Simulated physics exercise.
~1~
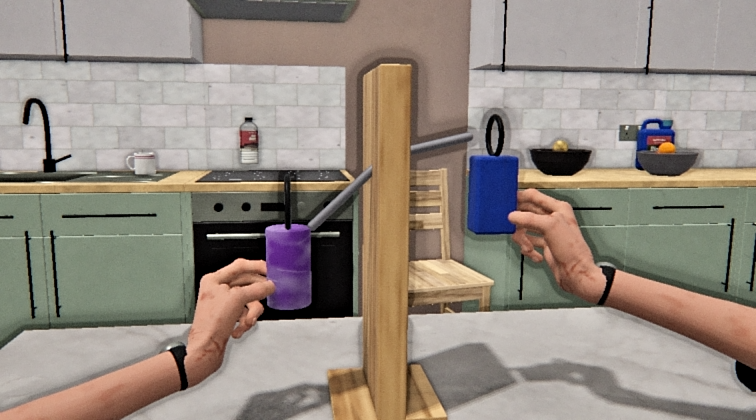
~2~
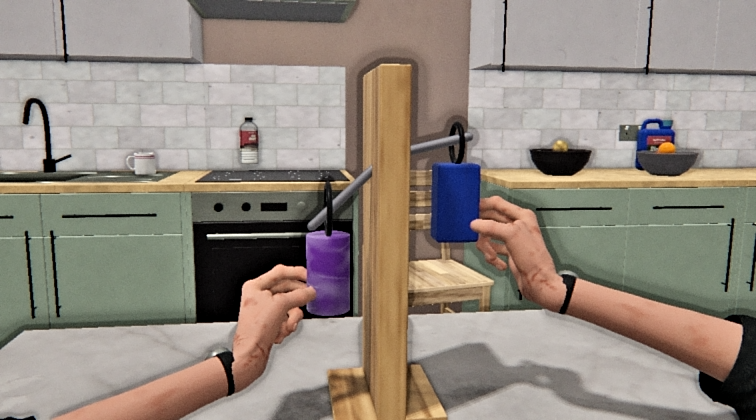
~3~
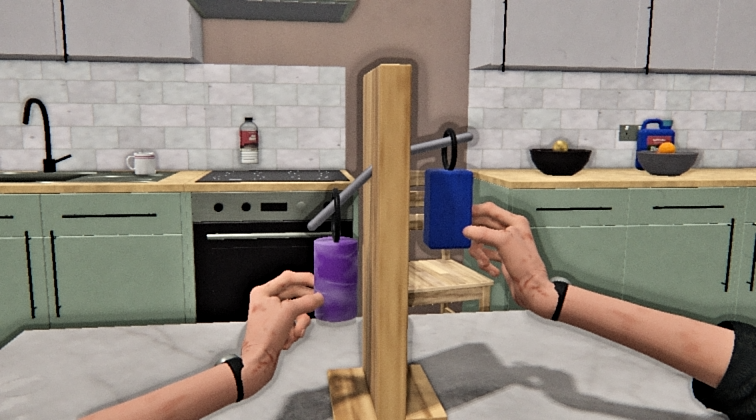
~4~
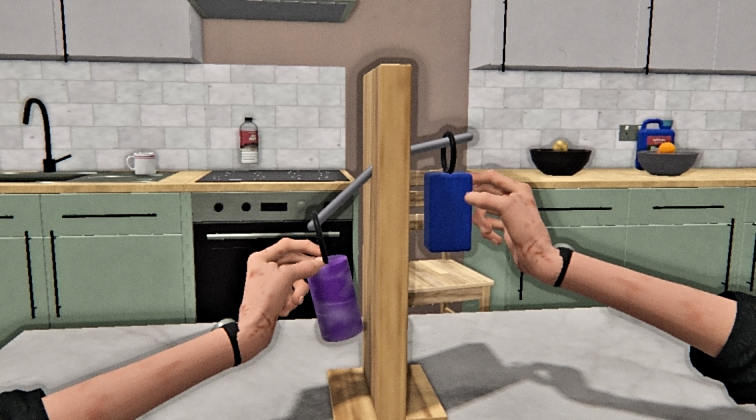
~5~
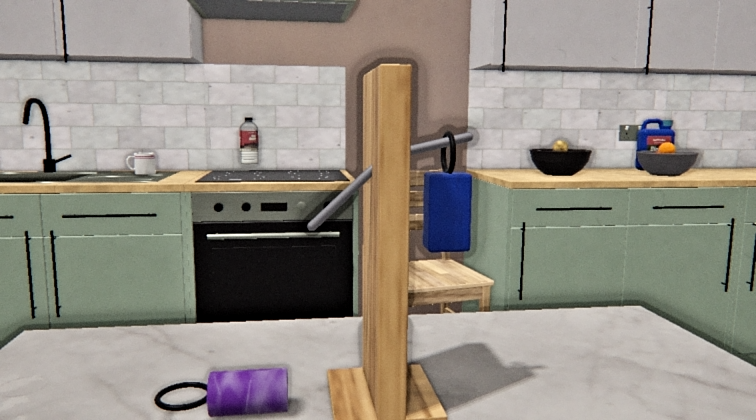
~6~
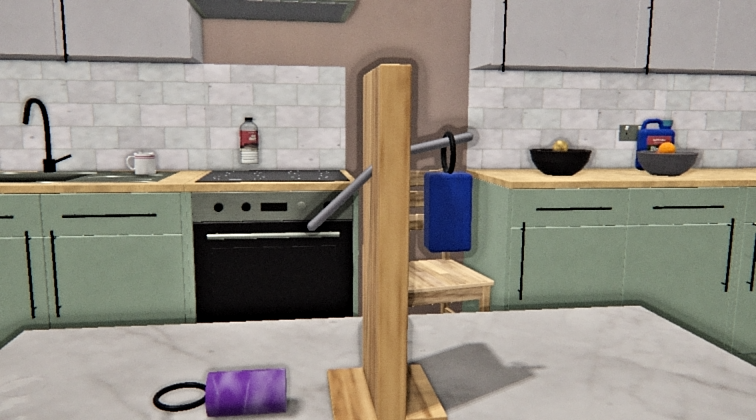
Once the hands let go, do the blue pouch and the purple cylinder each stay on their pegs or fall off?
The blue pouch stays hanging on its peg on the right. The purple cylinder falls off the left peg and ends up lying on the table.
